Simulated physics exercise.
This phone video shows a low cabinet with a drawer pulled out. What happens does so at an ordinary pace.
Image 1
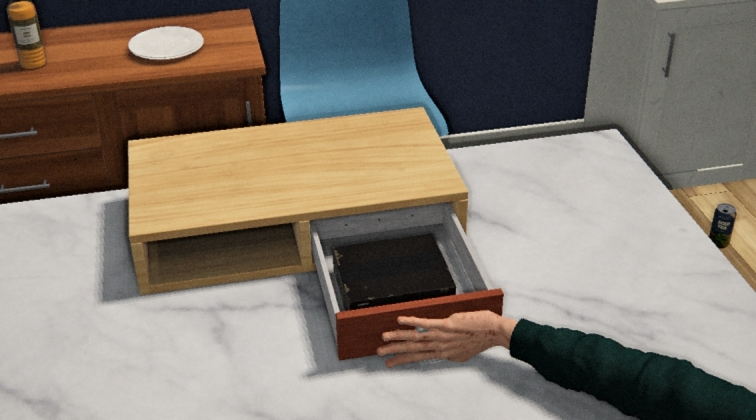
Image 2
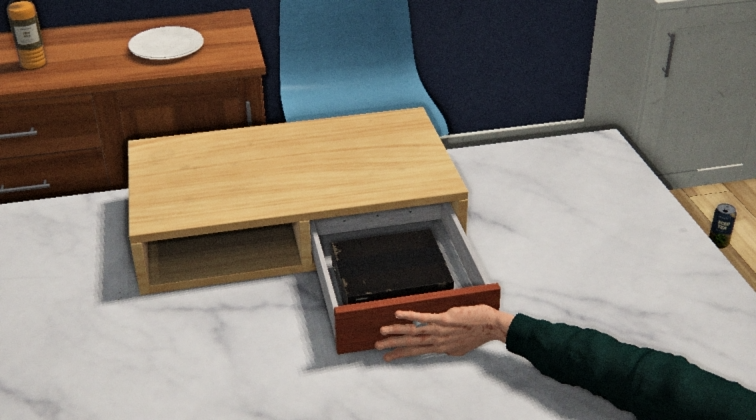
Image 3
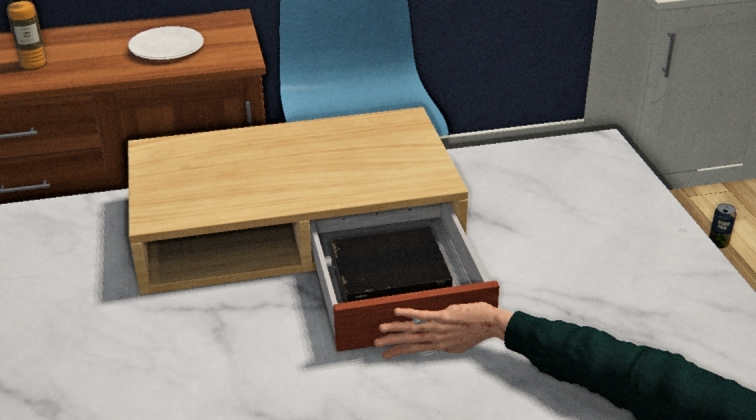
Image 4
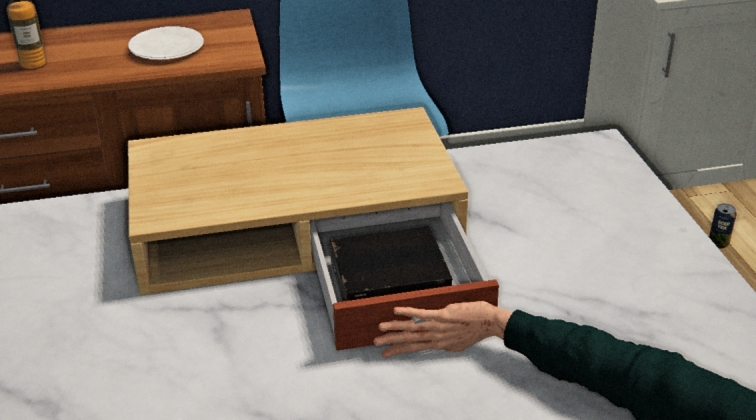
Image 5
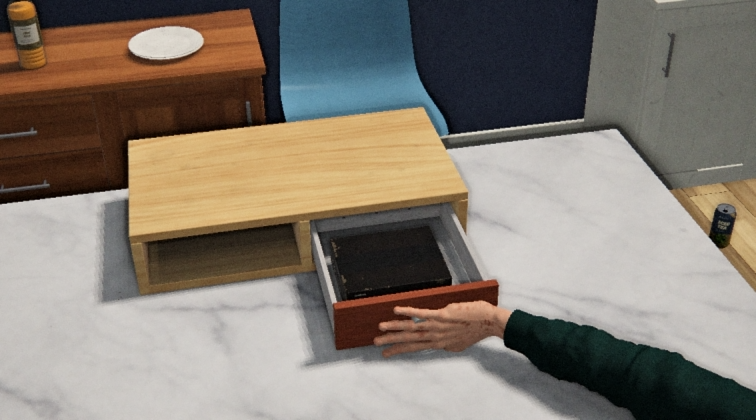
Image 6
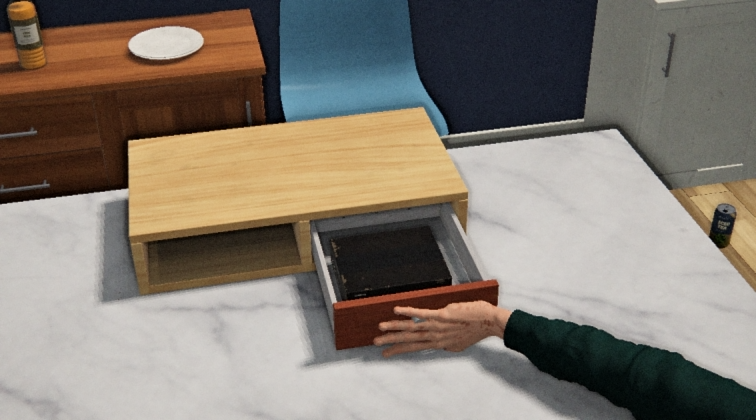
In this clip, a hand in a dark green sleeve rests against the red front of an open drawer holding a black box, pushing it very slightly inward toward the low wooden cabinet, after which almost nothing moves.
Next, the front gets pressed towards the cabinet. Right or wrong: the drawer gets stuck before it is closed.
Wrong.
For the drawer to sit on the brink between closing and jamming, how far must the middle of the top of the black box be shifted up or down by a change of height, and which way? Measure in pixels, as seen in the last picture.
You'd need to go up by roughly 16 pixels to hit the edge.
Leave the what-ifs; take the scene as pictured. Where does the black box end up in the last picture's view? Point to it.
The middle ends up near (361, 191).
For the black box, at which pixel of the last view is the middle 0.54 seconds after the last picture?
Its centre should be near (377, 236).
Then, 0.54 s after the last picture, drawer about half in.
At rest, the drawer closes.
